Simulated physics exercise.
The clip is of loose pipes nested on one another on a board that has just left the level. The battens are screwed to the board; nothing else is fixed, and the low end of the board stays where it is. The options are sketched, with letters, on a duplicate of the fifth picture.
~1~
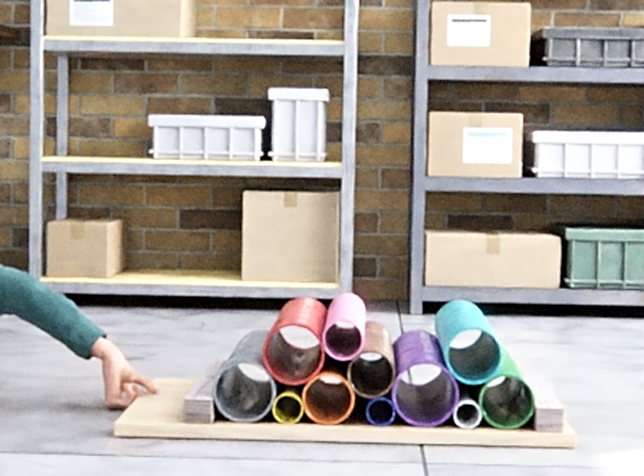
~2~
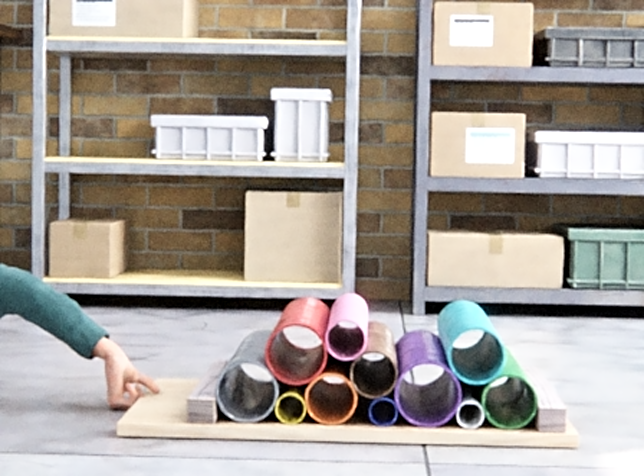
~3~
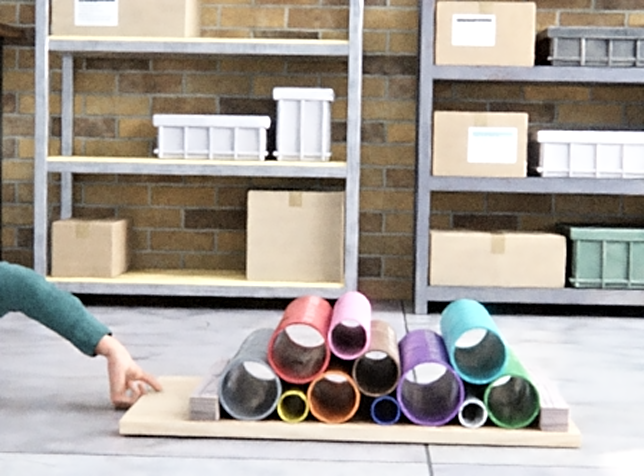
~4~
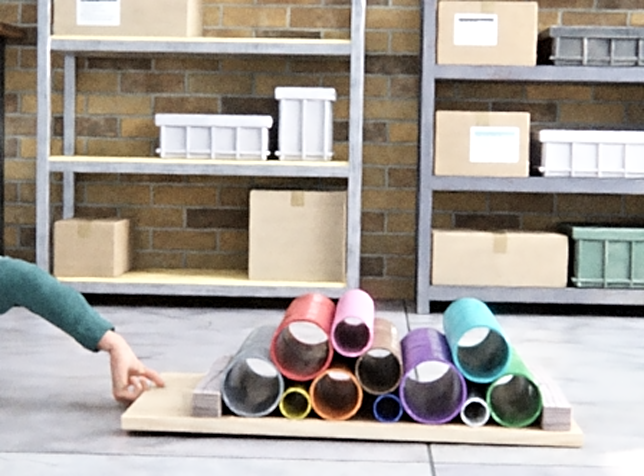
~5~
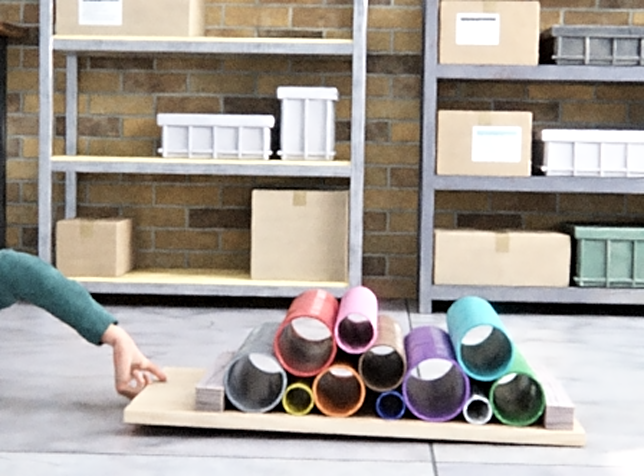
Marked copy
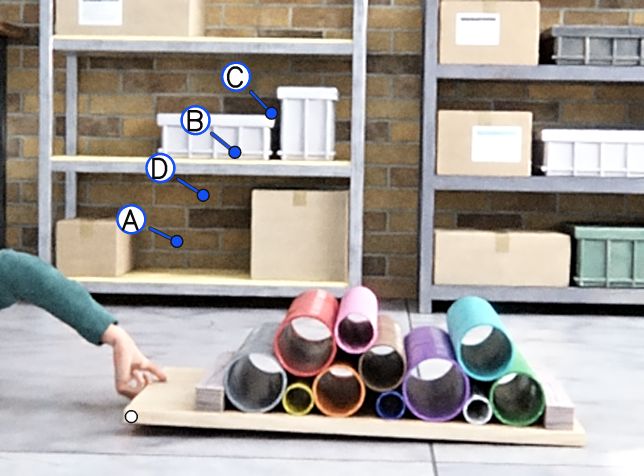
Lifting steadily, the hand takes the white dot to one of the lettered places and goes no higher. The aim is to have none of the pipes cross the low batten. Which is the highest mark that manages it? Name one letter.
The highest mark that will do is D.
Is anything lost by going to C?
Yes.
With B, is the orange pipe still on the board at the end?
The orange pipe: Yes.
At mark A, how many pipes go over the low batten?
With A, none.
On the marked copy, A at (177, 241); B at (235, 152); C at (271, 113); D at (203, 195); the white dot at (132, 417).
Following D. Soon after the start, board at 18°.
Later, board at 31°.
In the end, board at 31°, none over the low batten.
As for the rest, A none over the low batten; B four over the low batten (purple, turquoise, red, pink); C five over the low batten.
